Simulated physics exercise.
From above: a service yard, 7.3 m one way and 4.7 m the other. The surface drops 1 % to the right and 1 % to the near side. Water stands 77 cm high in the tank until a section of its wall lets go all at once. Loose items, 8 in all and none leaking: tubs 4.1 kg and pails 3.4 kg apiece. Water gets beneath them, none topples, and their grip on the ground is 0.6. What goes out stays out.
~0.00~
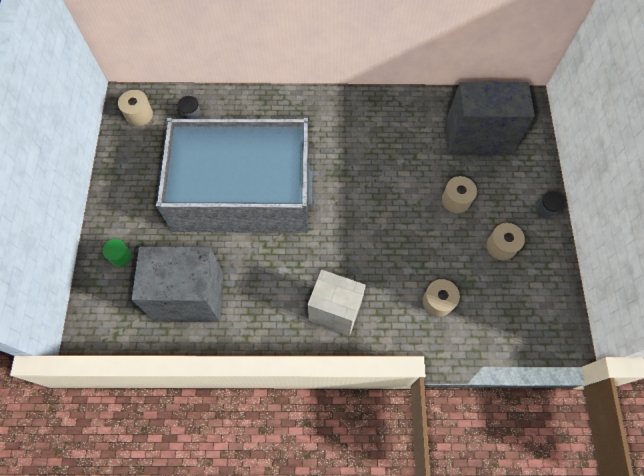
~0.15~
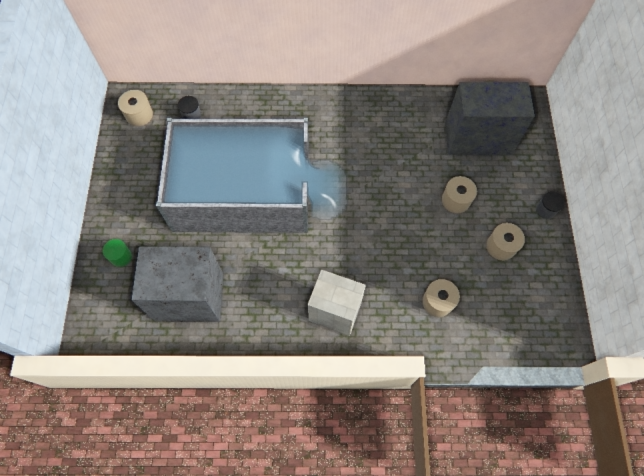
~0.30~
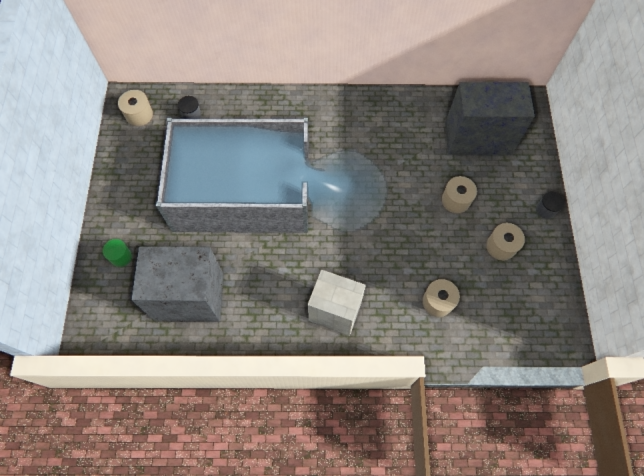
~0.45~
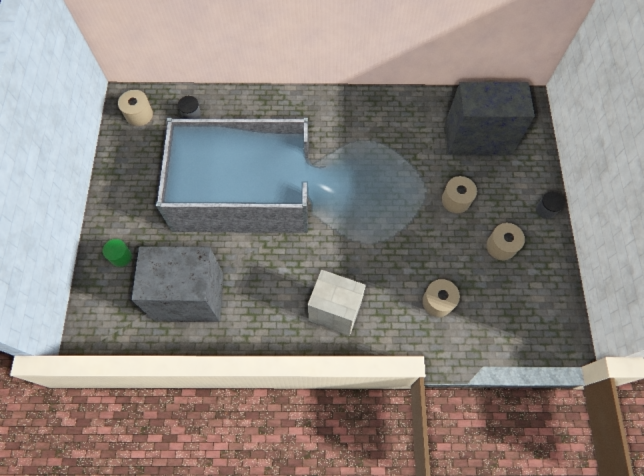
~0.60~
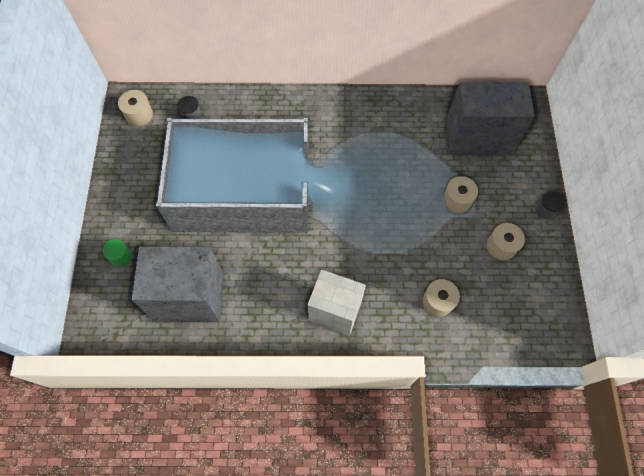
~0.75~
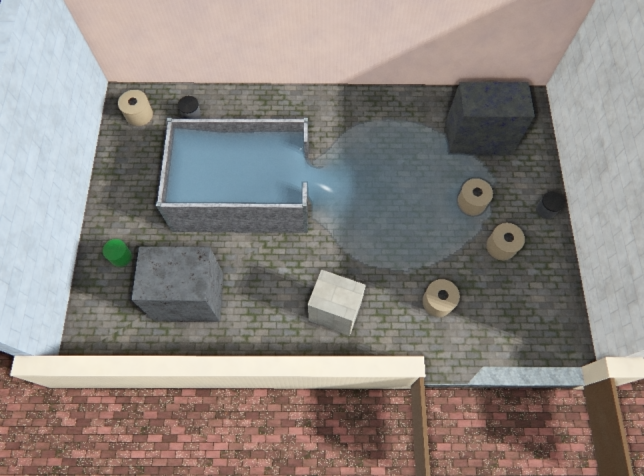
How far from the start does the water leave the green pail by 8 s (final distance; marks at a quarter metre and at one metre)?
Green pail stays put.
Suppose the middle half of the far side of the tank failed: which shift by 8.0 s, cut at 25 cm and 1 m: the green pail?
In that case the green pail ends far away.
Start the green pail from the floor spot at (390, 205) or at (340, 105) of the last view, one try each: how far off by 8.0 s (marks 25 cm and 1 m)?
In that order: It travels far; it moves a short way.
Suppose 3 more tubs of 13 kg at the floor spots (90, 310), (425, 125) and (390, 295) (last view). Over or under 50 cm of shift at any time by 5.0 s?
In that order: Under, over, under.
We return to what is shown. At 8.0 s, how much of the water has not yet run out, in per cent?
Some 66 per cent remains.
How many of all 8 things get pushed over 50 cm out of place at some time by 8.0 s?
I count 5.
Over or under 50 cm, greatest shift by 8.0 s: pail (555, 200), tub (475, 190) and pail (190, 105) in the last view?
In turn: Past it, past it, less.
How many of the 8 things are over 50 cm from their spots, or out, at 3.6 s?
By then 4.
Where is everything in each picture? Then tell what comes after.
The first frame shows the green pail at (114, 249) rests on the ground; water covers 2.5 m2; 0 of 8 have shifted.
The second frame shows the green pail at (114, 249) rests on the ground; water covers 3.0 m2; 0 of 8 have shifted.
The third frame shows the green pail at (114, 249), on the bottom; 3.8 m2 under water; 0 of 8 have shifted.
The fourth frame shows the green pail at (114, 249), on the bottom; 4.8 m2 under water; 0 of 8 have shifted.
The fifth frame shows the green pail at (114, 249) rests on the ground; 6.0 m2 under water; 0 of 8 have shifted.
The sixth frame shows the green pail at (114, 249) rests on the ground; water covers 7.6 m2; 1 of 8 have shifted.
After 1.6 s the green pail is near (114, 249), 0.0 m from its start, aground; 0 of 8 are out; 3 afloat.
After 3.6 s the green pail is near (114, 249), 0.0 m from its start, aground; 2 of 8 are out; 3 afloat.
After 5.6 s the green pail is near (114, 249), 0.0 m from its start, aground; 4 of 8 are out; 1 afloat.
After 8.0 s the green pail is near (114, 249), 0.0 m from its start, aground; 4 of 8 are out; 1 afloat.
